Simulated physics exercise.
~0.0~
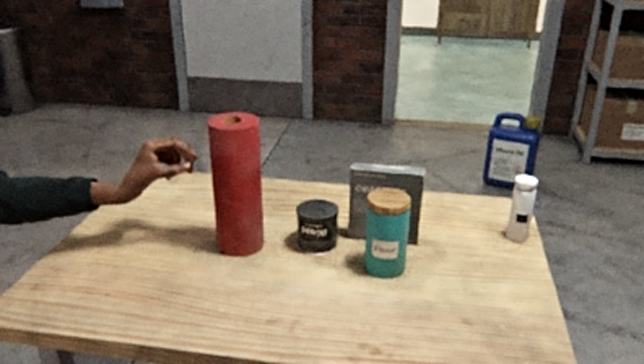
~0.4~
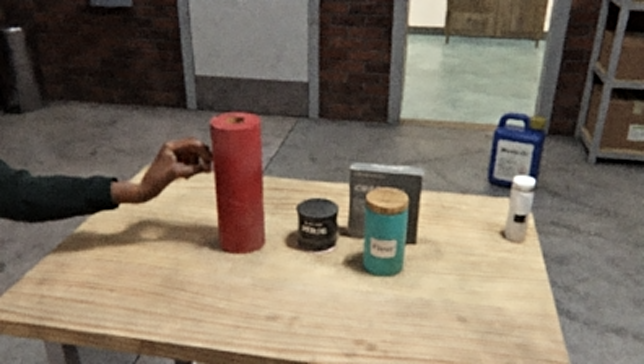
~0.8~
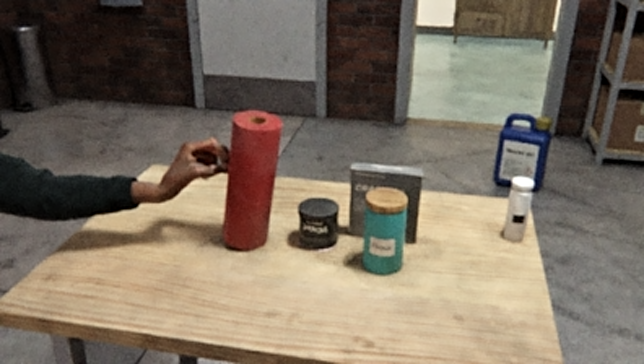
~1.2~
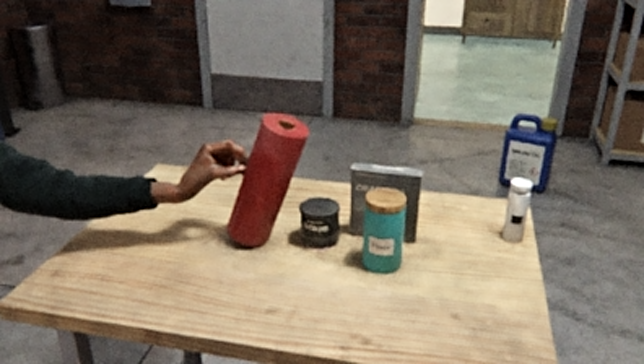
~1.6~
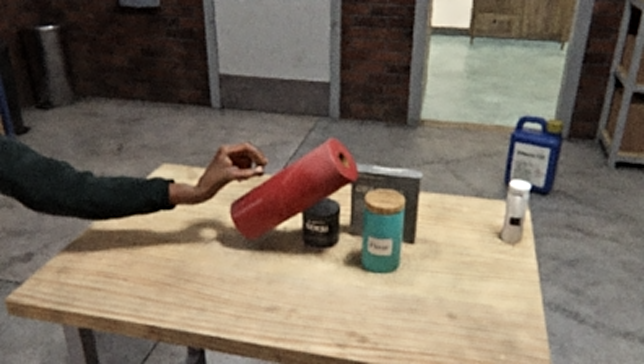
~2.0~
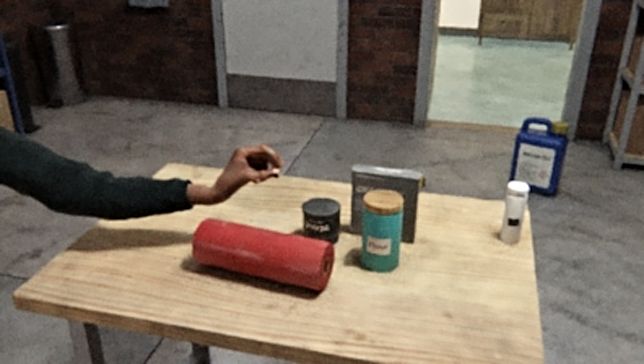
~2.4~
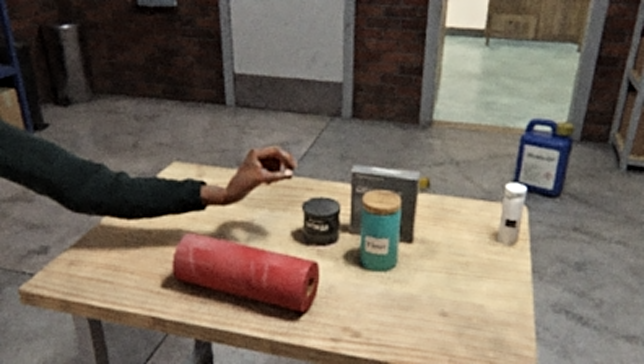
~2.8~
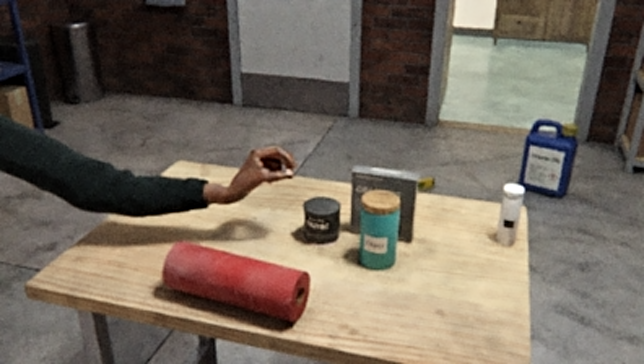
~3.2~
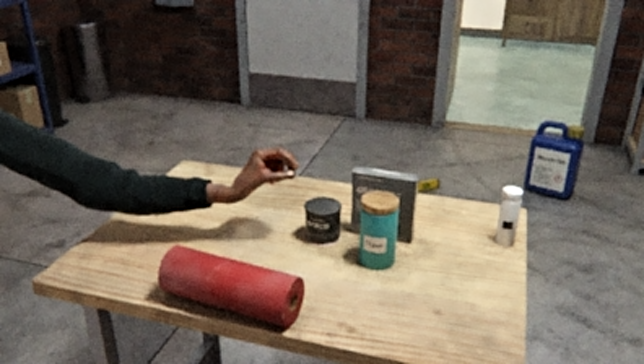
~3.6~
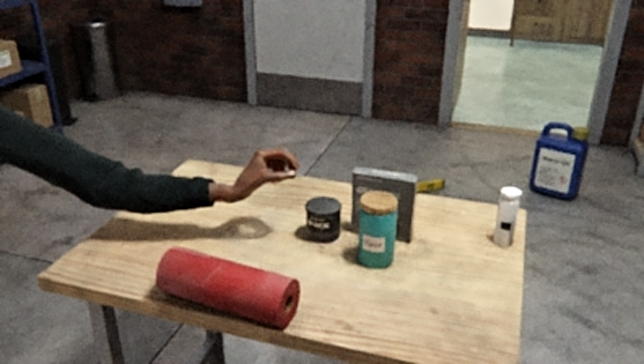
A hand reached in from the left and pushed the upright red roll on a wooden table until it leaned right and toppled, then rolled toward the near edge and settled on its side, while the jar, tin, packet and shaker stayed standing.
